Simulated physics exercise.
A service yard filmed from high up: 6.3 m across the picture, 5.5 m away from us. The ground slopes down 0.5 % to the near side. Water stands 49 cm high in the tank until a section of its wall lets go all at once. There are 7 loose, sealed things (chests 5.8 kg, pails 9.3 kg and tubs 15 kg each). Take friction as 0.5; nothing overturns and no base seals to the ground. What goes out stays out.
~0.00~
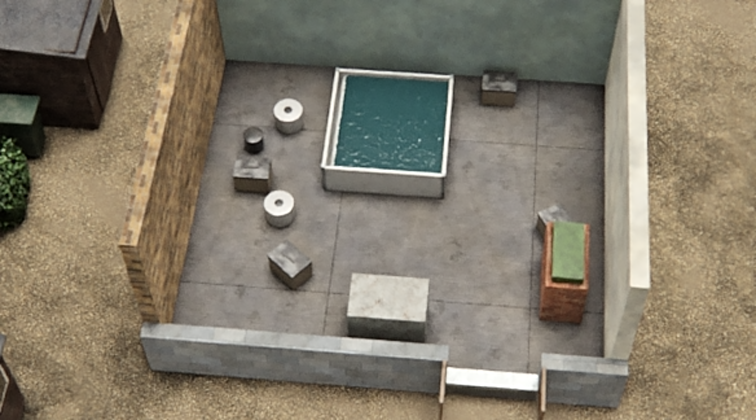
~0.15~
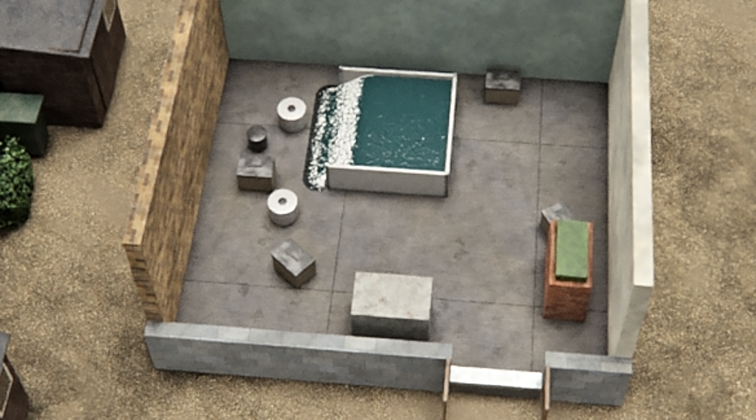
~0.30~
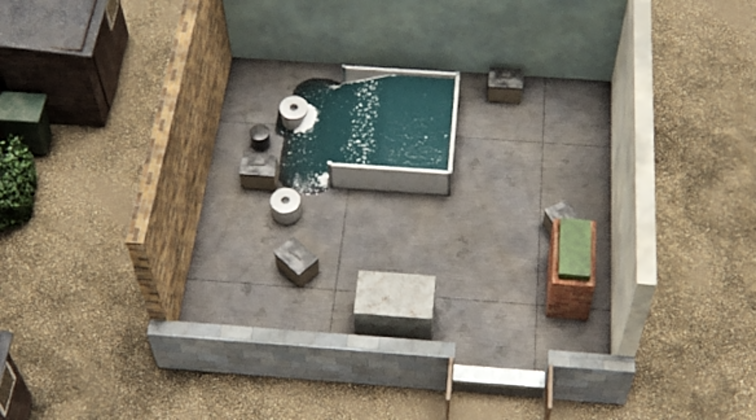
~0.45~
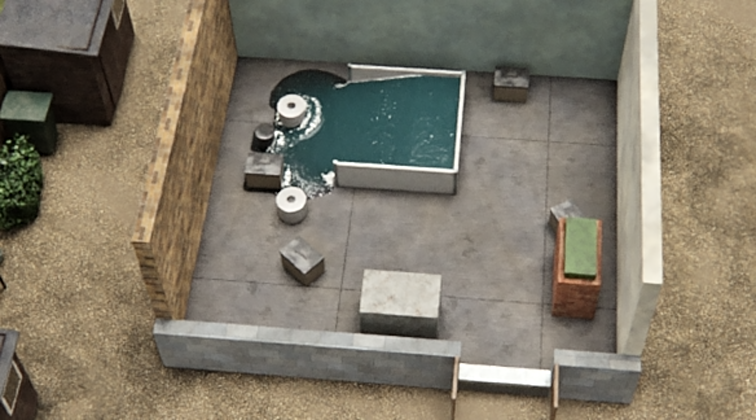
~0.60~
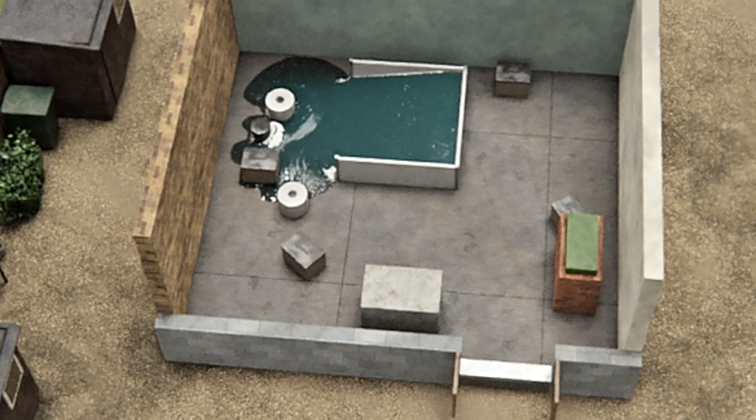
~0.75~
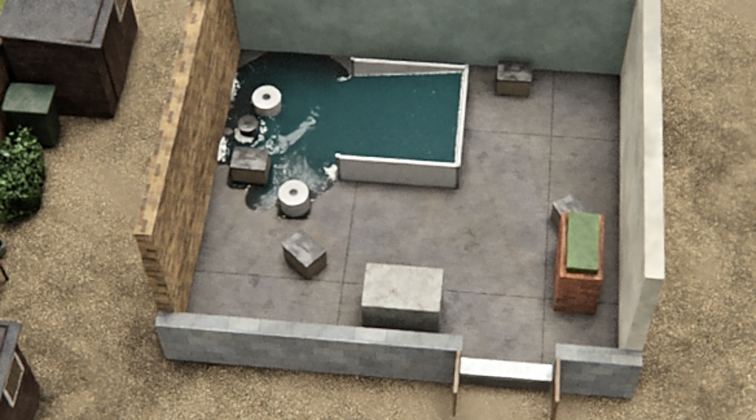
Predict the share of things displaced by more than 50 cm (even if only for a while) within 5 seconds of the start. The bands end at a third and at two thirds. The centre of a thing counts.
It is two thirds or above.
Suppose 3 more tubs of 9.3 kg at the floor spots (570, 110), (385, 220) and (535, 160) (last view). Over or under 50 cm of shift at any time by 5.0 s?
In that order: Less, under, less.
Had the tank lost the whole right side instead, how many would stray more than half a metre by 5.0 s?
Then 1.
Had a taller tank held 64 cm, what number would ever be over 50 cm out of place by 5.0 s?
In that case 6 of them.
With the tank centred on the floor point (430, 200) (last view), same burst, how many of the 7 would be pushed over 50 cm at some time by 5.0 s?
In that case 5 of them.
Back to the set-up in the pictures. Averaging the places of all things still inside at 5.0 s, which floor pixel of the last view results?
Near (414, 216).
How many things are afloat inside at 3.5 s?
At that moment 2.
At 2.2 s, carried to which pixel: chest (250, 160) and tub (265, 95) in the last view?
Near (232, 252) and (267, 59).
After 1.1 s 3 of 7 are over 50 cm from their spots; 3 afloat.
After 2.2 s 3 of 7 are over 50 cm from their spots; 3 afloat.
After 3.5 s 3 of 7 are over 50 cm from their spots; 2 afloat.
After 5.0 s 6 of 7 are over 50 cm from their spots, and 6 have been at some point; 3 afloat.
